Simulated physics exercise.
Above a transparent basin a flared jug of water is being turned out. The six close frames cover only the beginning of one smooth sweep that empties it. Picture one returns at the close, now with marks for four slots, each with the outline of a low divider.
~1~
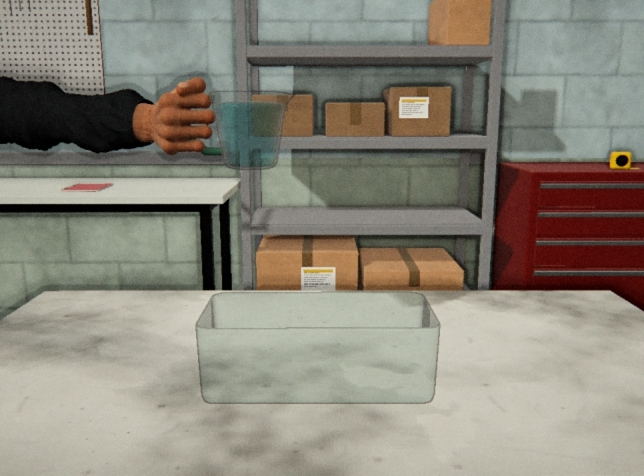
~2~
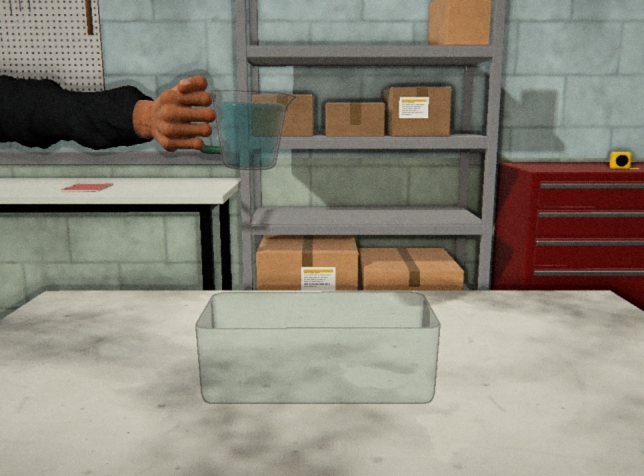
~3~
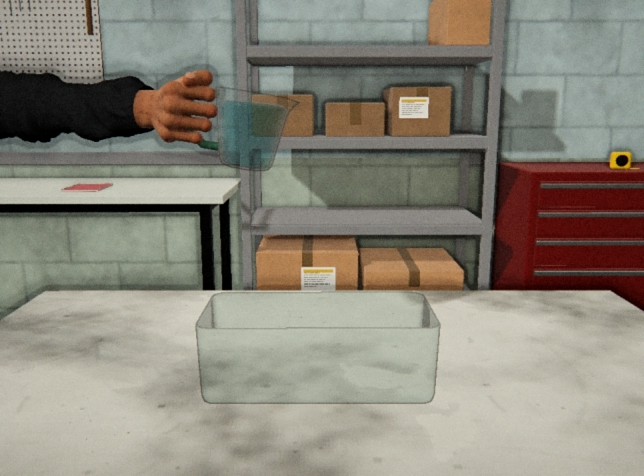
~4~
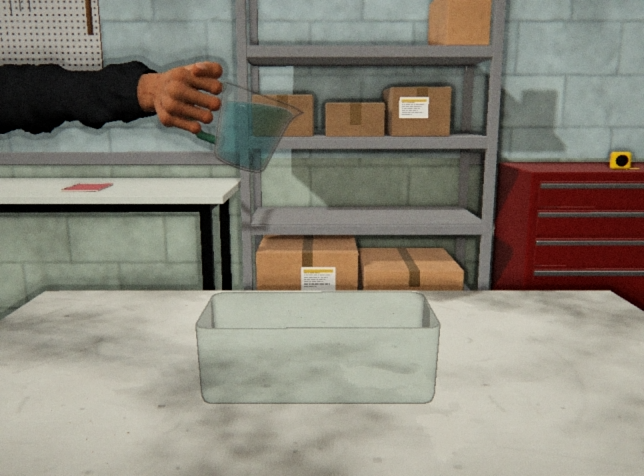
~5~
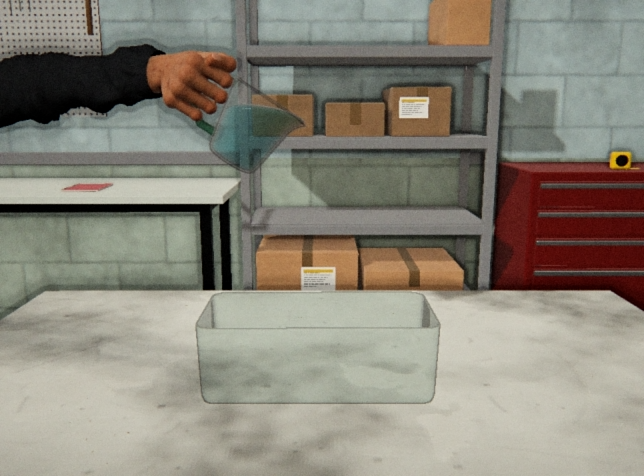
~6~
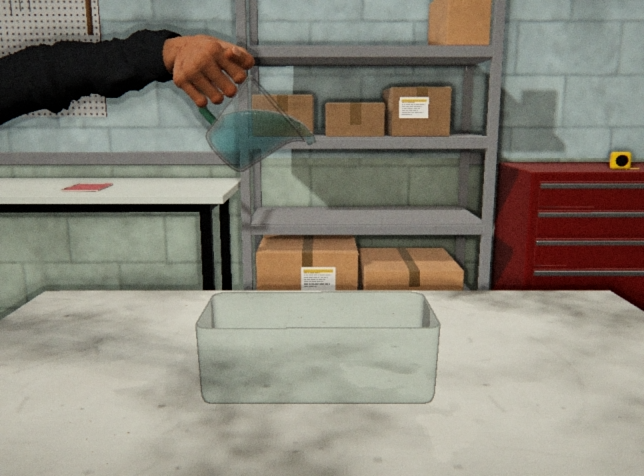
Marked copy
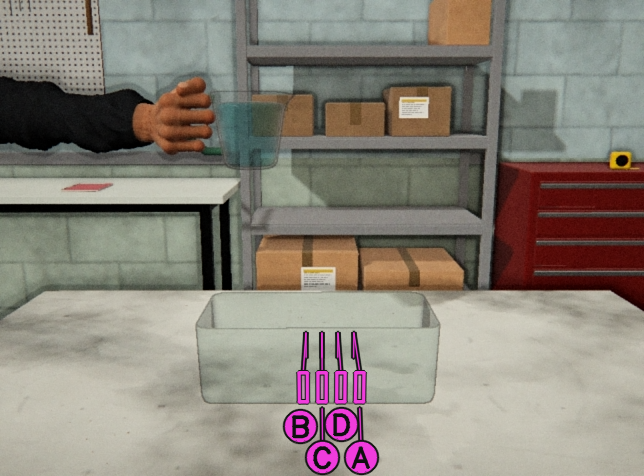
A clear jug of blue-green water, held by a hand reaching in from the left above a transparent basin, tilted further and further to the right until the water reached just over its lip.
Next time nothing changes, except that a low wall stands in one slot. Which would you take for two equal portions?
D is best.
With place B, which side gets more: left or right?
The right side.
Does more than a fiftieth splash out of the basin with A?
Yes.
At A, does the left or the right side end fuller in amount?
More ends on the left.
On the marked copy, A at (359, 408); B at (303, 408); C at (322, 408); D at (340, 408).
With A, about 64 % ends left of the wall and 24 % right of it; 12 % is lost outside.
With B, about 8 % ends left of the wall and 84 % right of it; 8 % is lost outside.
With C, about 14 % ends left of the wall and 78 % right of it; 8 % is lost outside.
With D, about 50 % ends left of the wall and 43 % right of it; 8 % is lost outside.
